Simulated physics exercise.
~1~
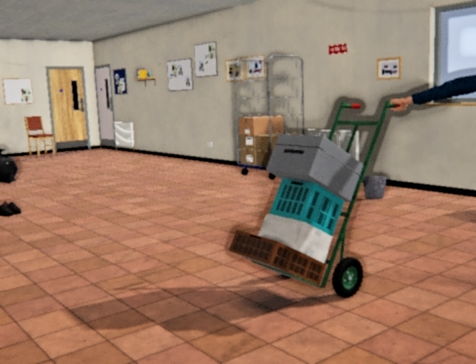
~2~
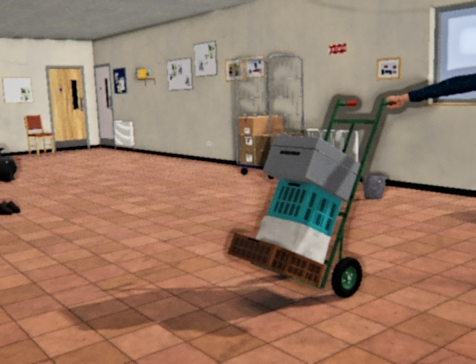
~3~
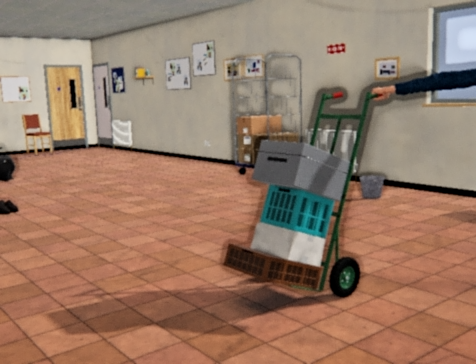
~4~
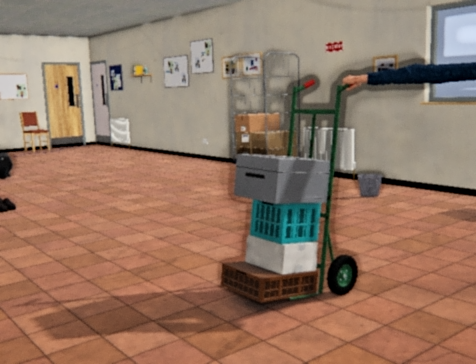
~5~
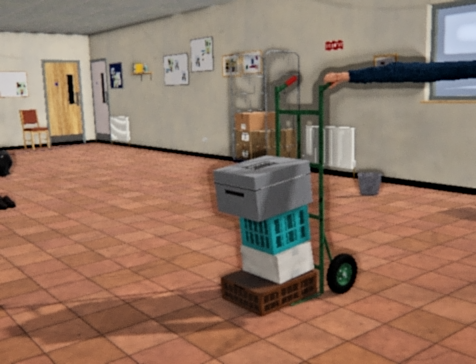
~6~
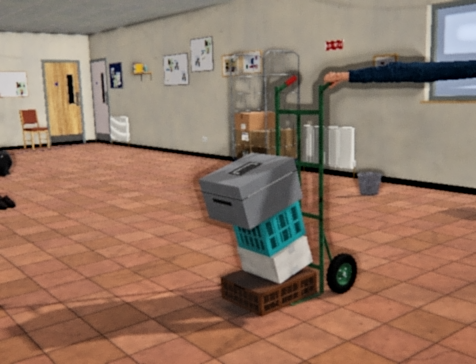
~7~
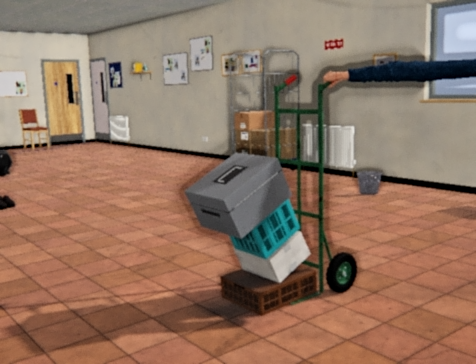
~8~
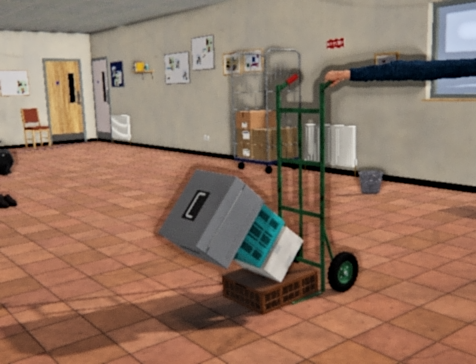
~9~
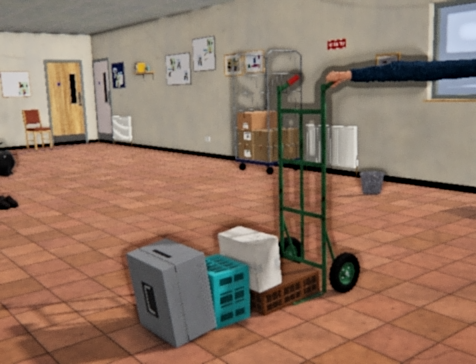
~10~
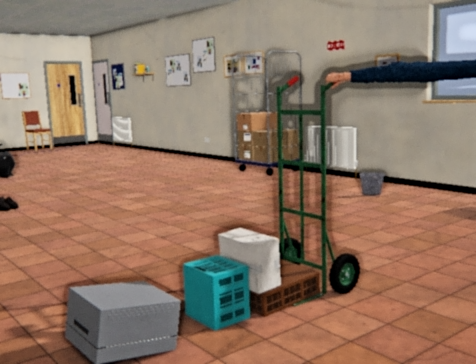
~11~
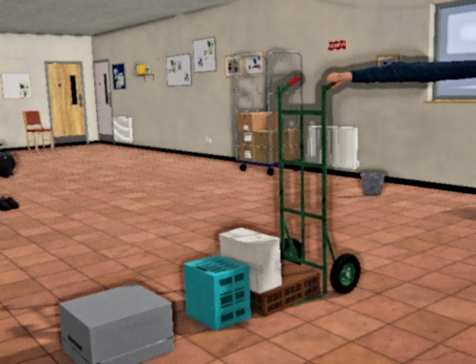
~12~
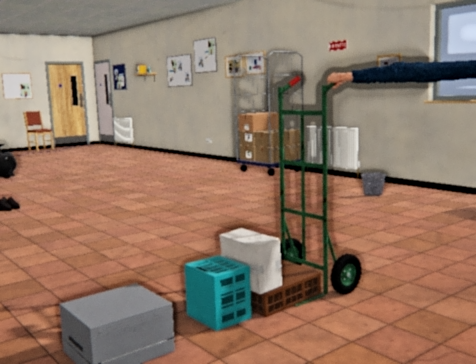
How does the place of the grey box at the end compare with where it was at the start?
At the start the grey box sits on top of the stack on the hand truck. At the end it lies on the floor to the left, beyond the turquoise crate.
